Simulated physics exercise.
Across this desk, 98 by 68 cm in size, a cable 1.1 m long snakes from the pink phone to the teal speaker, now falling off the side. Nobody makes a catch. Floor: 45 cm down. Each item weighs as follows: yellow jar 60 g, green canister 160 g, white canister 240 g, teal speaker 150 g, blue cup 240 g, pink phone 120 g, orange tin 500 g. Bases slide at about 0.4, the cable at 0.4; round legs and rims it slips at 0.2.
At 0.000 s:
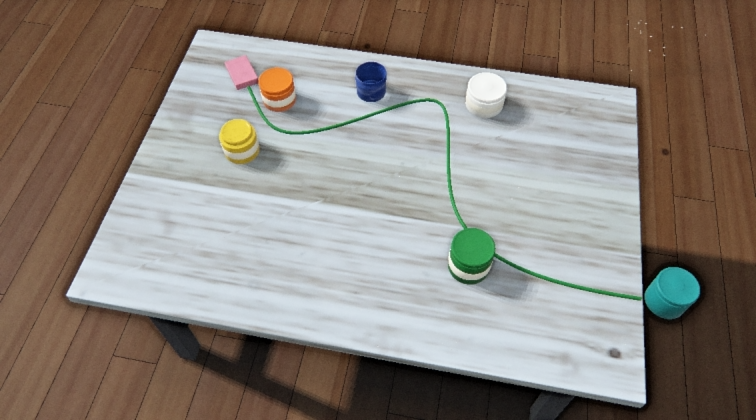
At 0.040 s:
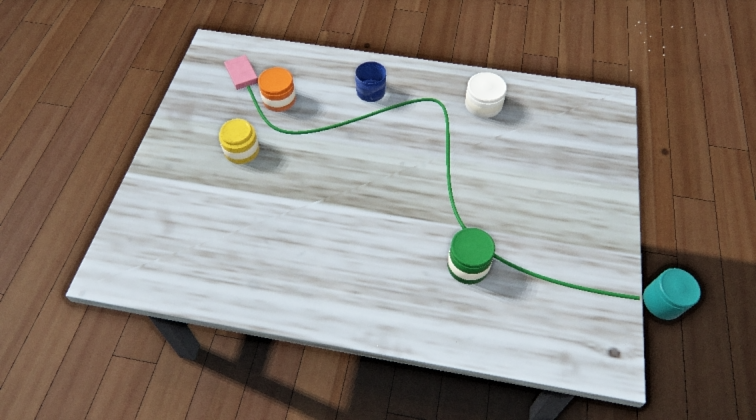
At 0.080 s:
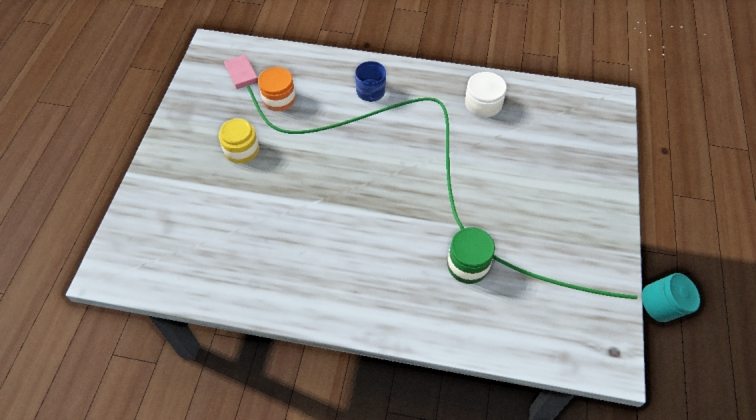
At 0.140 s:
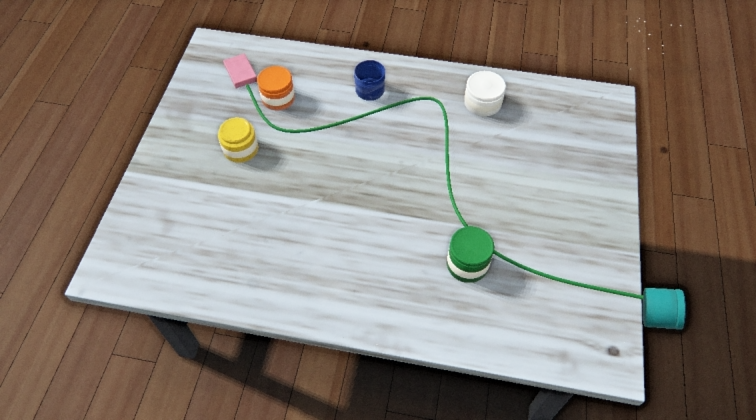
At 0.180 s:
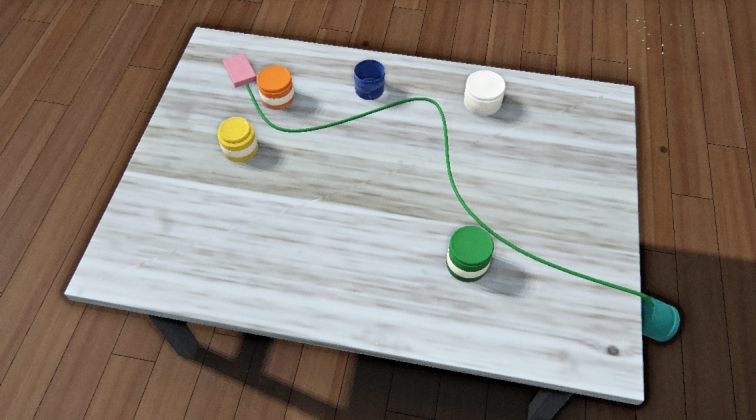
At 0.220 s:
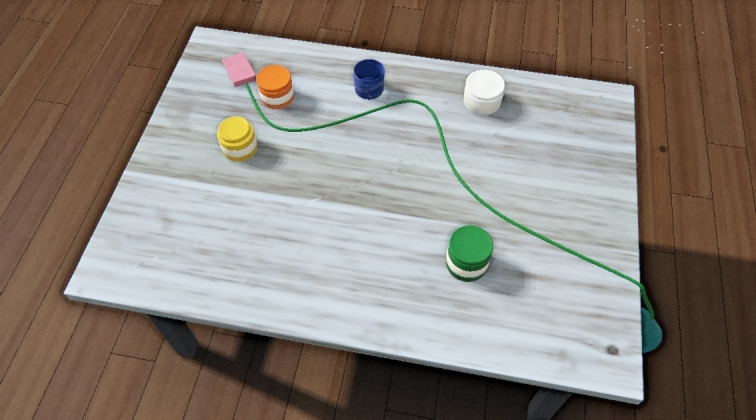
At the start, a green cable winds across a whitewashed table from a small pink object to a teal cylinder at the right edge, among several coloured jars. The cylinder tilts and drops lower beside the edge, pulling the cable straighter past the green jar, while the jars stay put.
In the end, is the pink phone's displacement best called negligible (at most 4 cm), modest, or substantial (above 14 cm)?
Best called modest.
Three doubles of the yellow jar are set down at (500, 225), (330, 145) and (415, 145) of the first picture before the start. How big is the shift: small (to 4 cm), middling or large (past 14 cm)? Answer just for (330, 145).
There it moves only a bit.
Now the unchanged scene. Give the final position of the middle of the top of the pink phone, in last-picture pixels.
Rest point, last frame: Approx. (242, 100).
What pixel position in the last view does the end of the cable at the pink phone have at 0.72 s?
Approximate position: (262, 109).
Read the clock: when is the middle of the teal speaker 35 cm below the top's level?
Answer: 0.36 s on the clock.
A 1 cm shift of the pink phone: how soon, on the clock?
Estimate for the pink phone: Near 0.36 seconds.
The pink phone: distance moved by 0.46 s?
Shift of the pink phone - 8 cm.
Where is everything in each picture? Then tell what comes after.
The first frame shows pink phone (241, 70); cable runs through (575, 286) (448, 133) (377, 113) (273, 127).
The second frame shows teal speaker (678, 286); cable runs through (573, 286) (448, 133) (273, 127).
The third frame shows teal speaker (677, 290); cable runs through (571, 286) (448, 133) (273, 127).
The fourth frame shows teal speaker (663, 308); cable runs through (577, 284) (447, 132) (272, 126).
The fifth frame shows teal speaker (653, 318); cable runs through (598, 281) (446, 136) (272, 125).
The sixth frame shows pink phone (239, 67); cable runs through (633, 281) (515, 224) (444, 146) (375, 110) (271, 124).
After 0.5 s, the cable's tail end at (260, 103); pink phone 7 cm off its start, teal speaker over the edge.
After 0.7 s, the cable's tail end at (262, 109); pink phone 10 cm off its start, teal speaker over the edge.
After 1.0 s, the cable's tail end at (262, 109); pink phone 10 cm off its start at (242, 100), teal speaker over the edge.
After 1.2 s, the cable's tail end at (262, 109); pink phone 10 cm off its start, teal speaker over the edge.
After 2.4 s, the cable's tail end at (262, 109); pink phone 10 cm off its start at (242, 100), teal speaker over the edge.
